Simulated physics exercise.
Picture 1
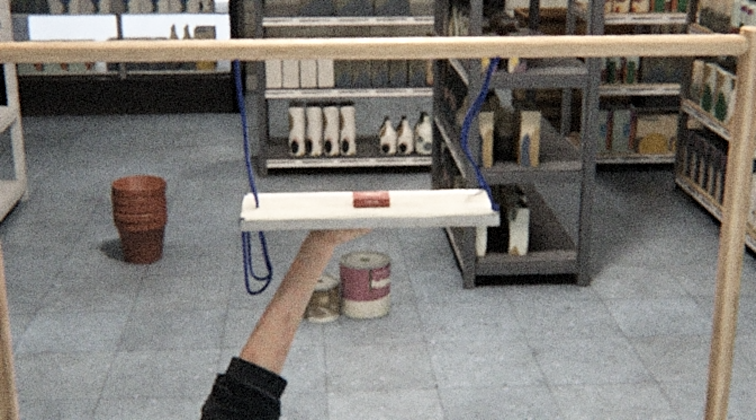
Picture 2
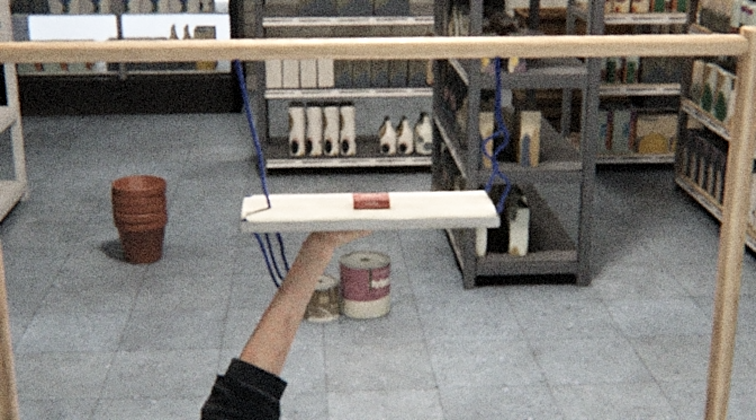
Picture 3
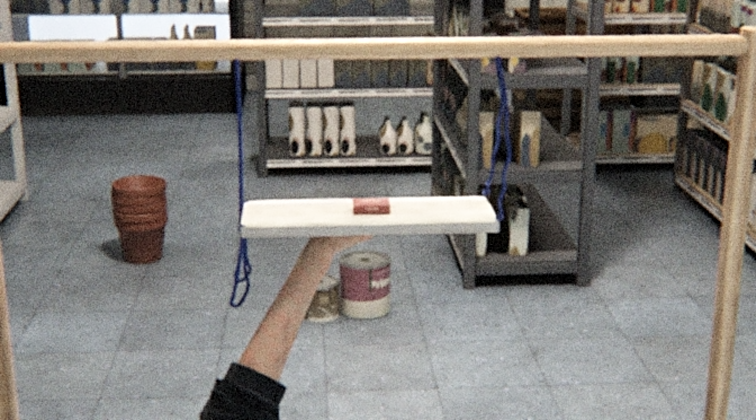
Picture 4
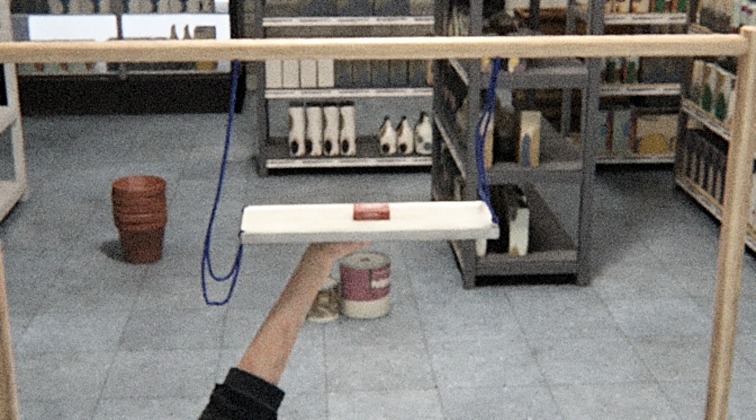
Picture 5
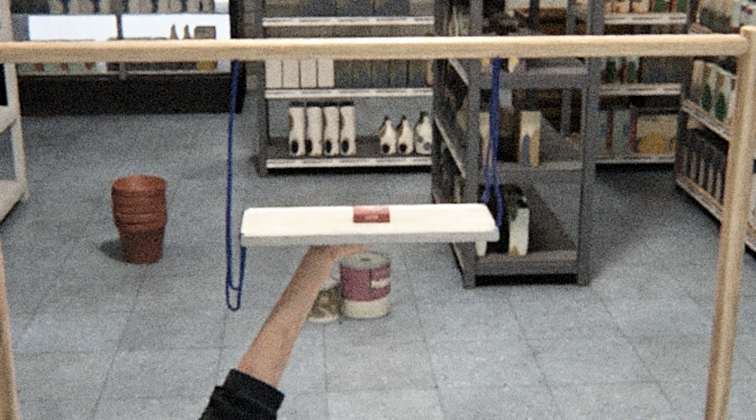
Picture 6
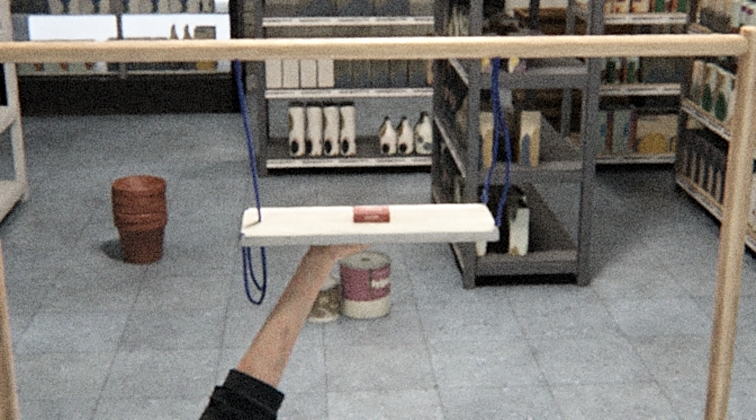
In a store aisle, a hand under a white shelf with a red matchbox on it lowered it very slightly, while the blue strings tied to the wooden bar swayed and hung in loose loops.
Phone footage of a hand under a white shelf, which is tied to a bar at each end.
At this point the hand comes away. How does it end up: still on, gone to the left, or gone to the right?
It ends up gone to the left.
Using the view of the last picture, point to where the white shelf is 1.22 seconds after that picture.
Around (371, 298).
Then, 0.58 s later than the last view, board tipped 35° down to the left; matchbox sliding near (188, 331).
Then, 1.22 s later than the last view, board tipped 42° down to the left; matchbox on the floor.
Finally, board tipped 40° down to the left; matchbox on the floor. The red matchbox drops leftwards.
